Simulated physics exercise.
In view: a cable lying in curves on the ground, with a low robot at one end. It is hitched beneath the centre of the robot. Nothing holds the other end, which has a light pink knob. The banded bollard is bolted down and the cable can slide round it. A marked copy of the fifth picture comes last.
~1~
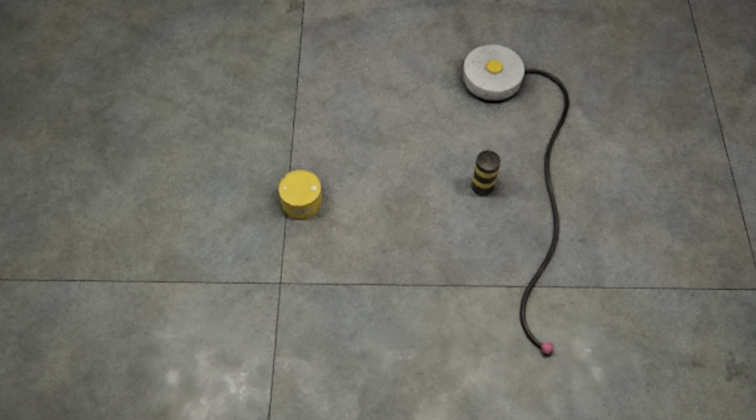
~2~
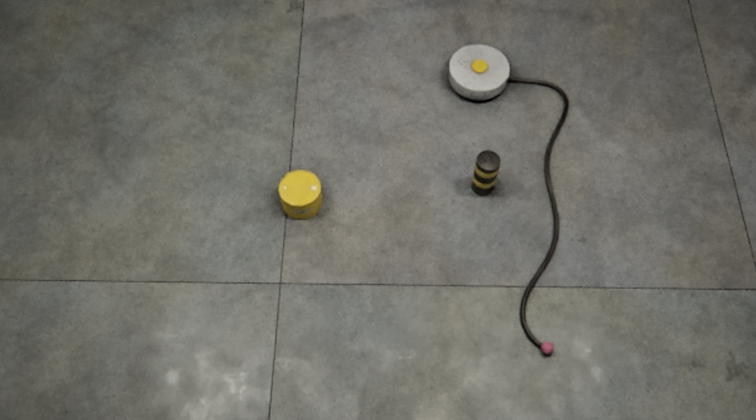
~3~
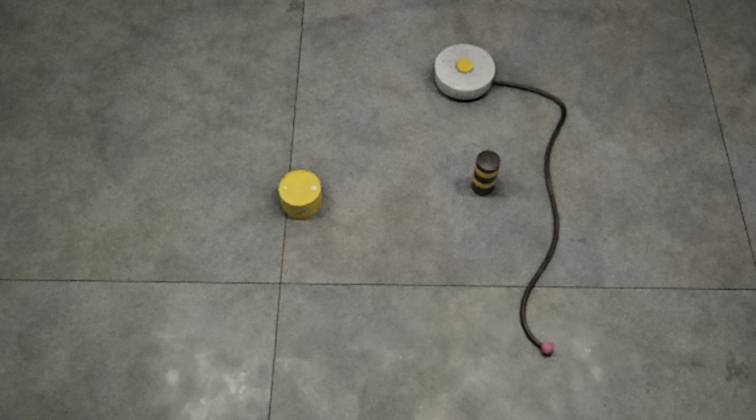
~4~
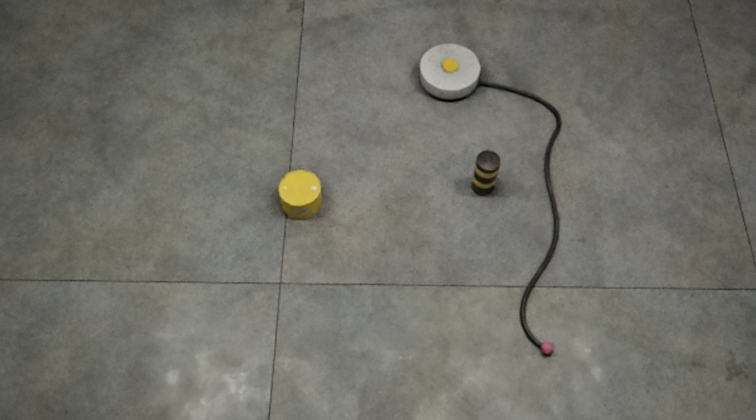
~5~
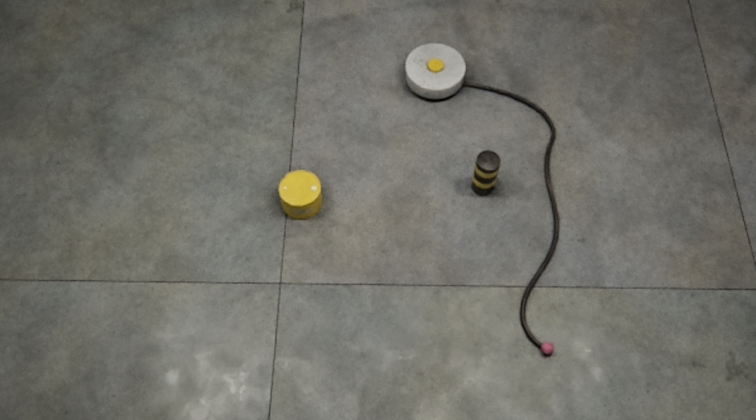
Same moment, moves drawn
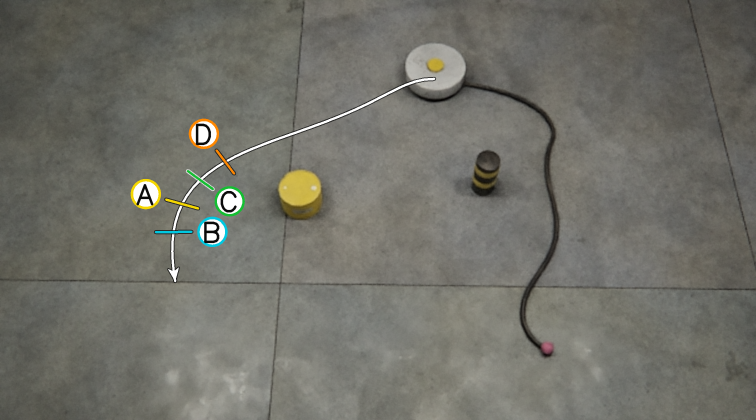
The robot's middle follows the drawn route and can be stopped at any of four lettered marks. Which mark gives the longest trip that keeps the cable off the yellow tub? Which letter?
A.
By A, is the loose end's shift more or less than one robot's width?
More.
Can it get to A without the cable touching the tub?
For that mark, yes.
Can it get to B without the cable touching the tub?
No.
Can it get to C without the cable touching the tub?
Yes.
On the copy, A at (182, 204); B at (174, 232); C at (200, 180); D at (225, 162); the route from (434, 79) via (263, 145) to (175, 281).
On A. First, robot (344, 108), middle of the cable (526, 179), free end (547, 348).
Then, robot (249, 143), middle of the cable (452, 170), free end (534, 321).
Finally, robot (180, 198), middle of the cable (387, 173), free end (518, 257); only the bollard has been touched, if anything.
By contrast, B brings the cable against the tub; C is safe but short; D is safe but short.
